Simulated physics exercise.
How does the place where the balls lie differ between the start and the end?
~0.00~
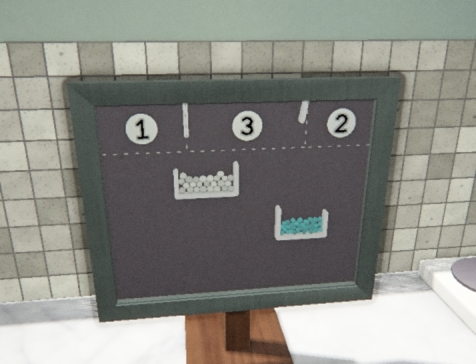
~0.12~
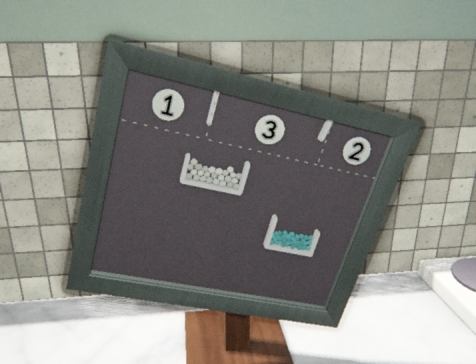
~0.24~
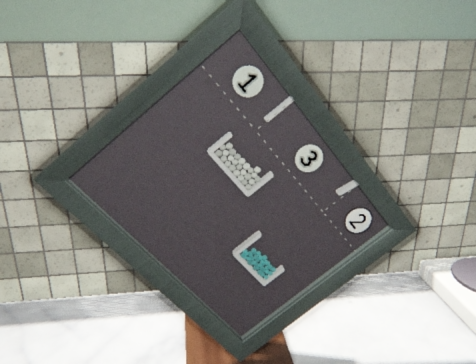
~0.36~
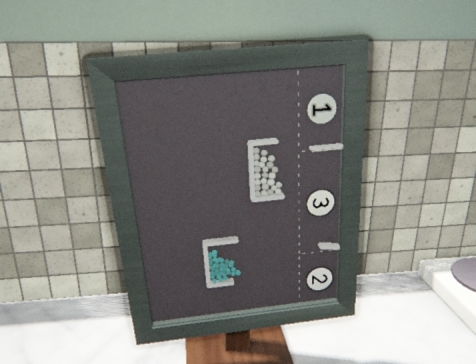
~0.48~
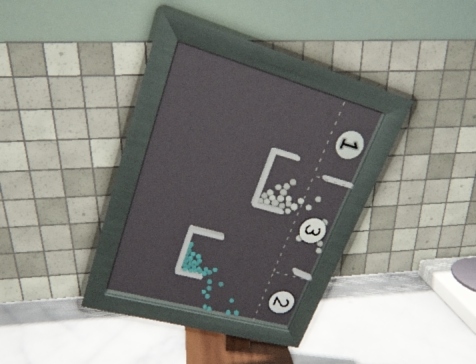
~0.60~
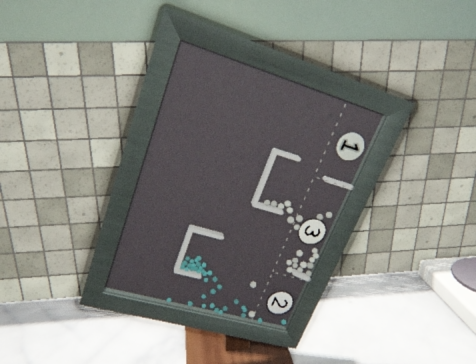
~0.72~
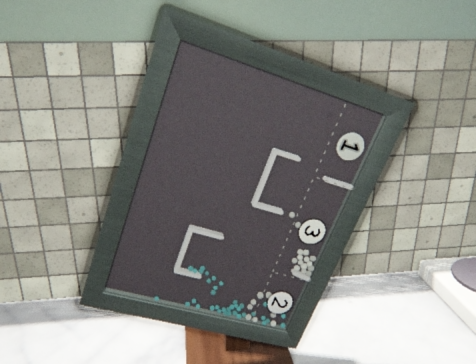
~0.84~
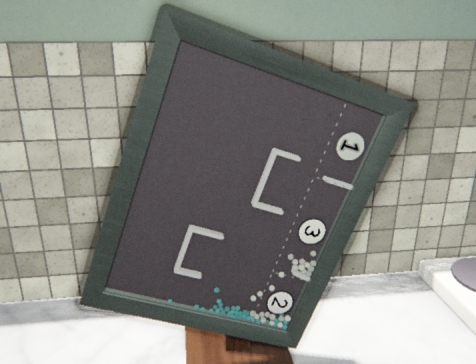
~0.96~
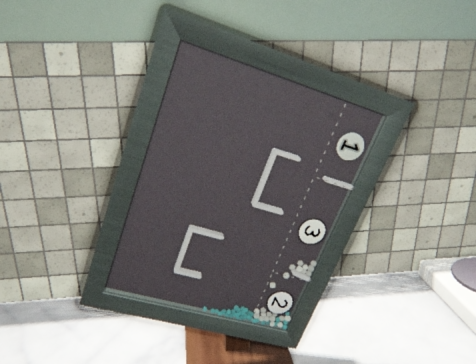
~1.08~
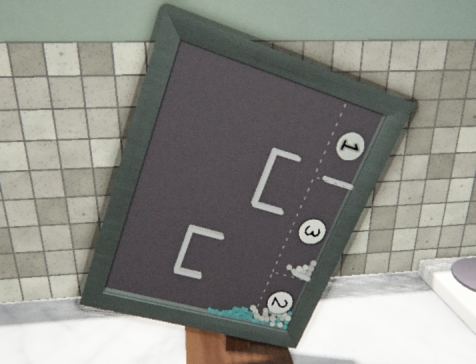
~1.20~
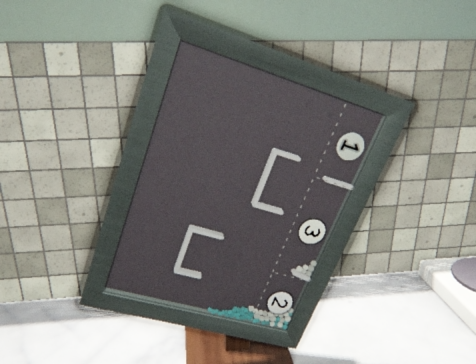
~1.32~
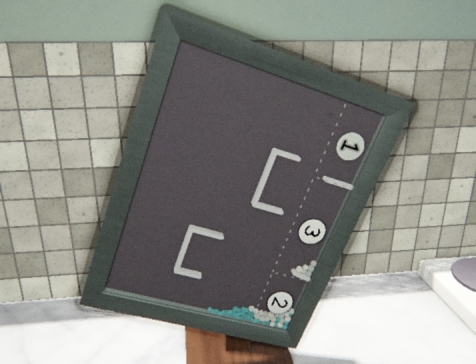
At the start the white and turquoise balls sit in two separate trays inside the case. At the end the trays are empty and most of the balls lie lower down, along the bottom edge near the lower right corner, with a small white group just above in pocket three.
In this clip, a flat framed case holding white and turquoise balls in two trays turns clockwise past upright on its side, spilling both groups, which settle mostly around the lower right corner by pocket two, with a few white balls resting in pocket three.
